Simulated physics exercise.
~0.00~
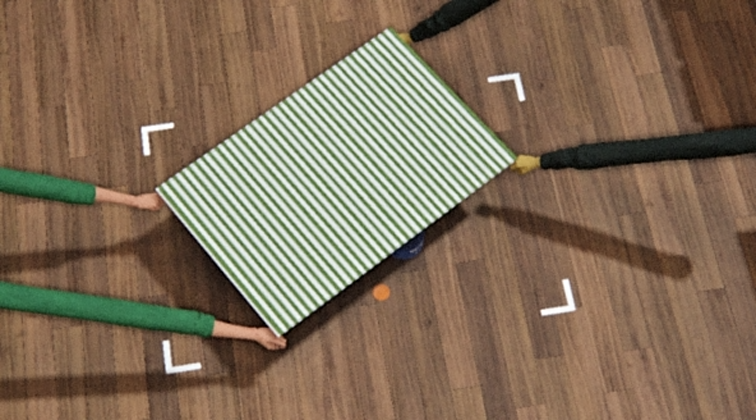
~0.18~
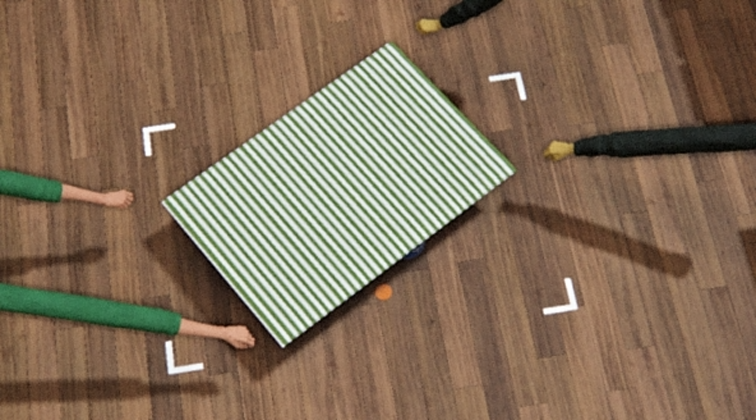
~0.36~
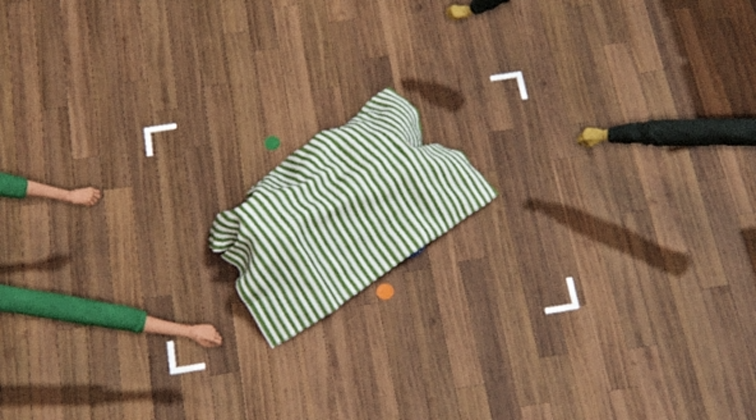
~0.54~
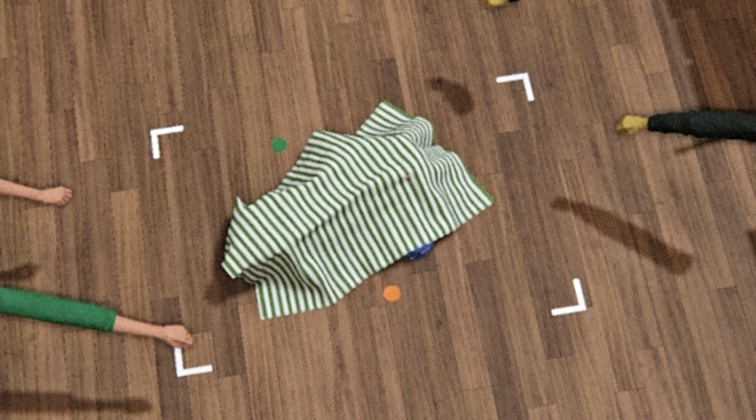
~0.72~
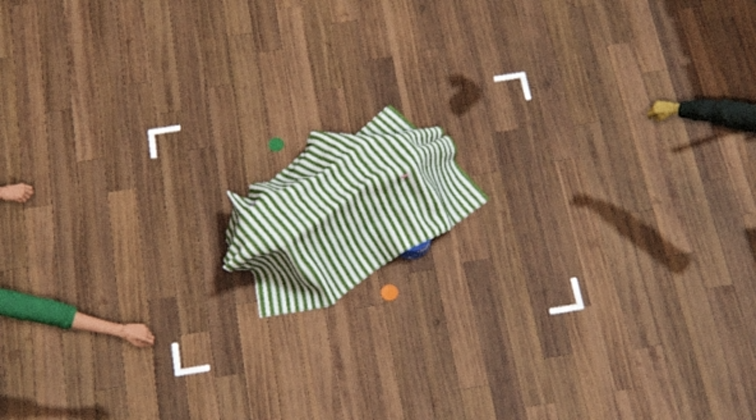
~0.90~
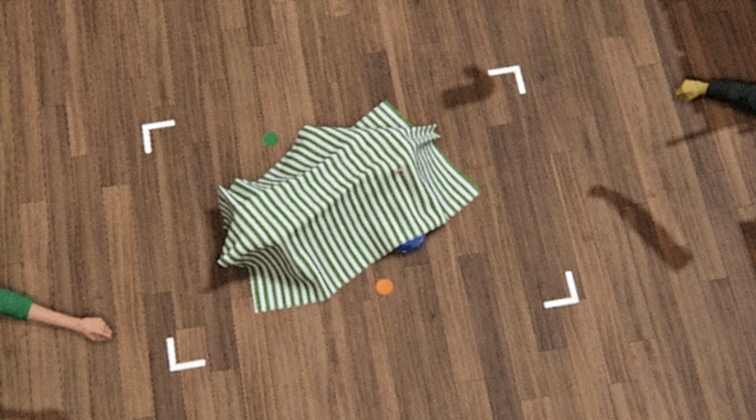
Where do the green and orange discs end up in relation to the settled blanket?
Both lie uncovered on the wooden floor, the green one just beyond the blanket's upper left edge and the orange one just below its lower edge.
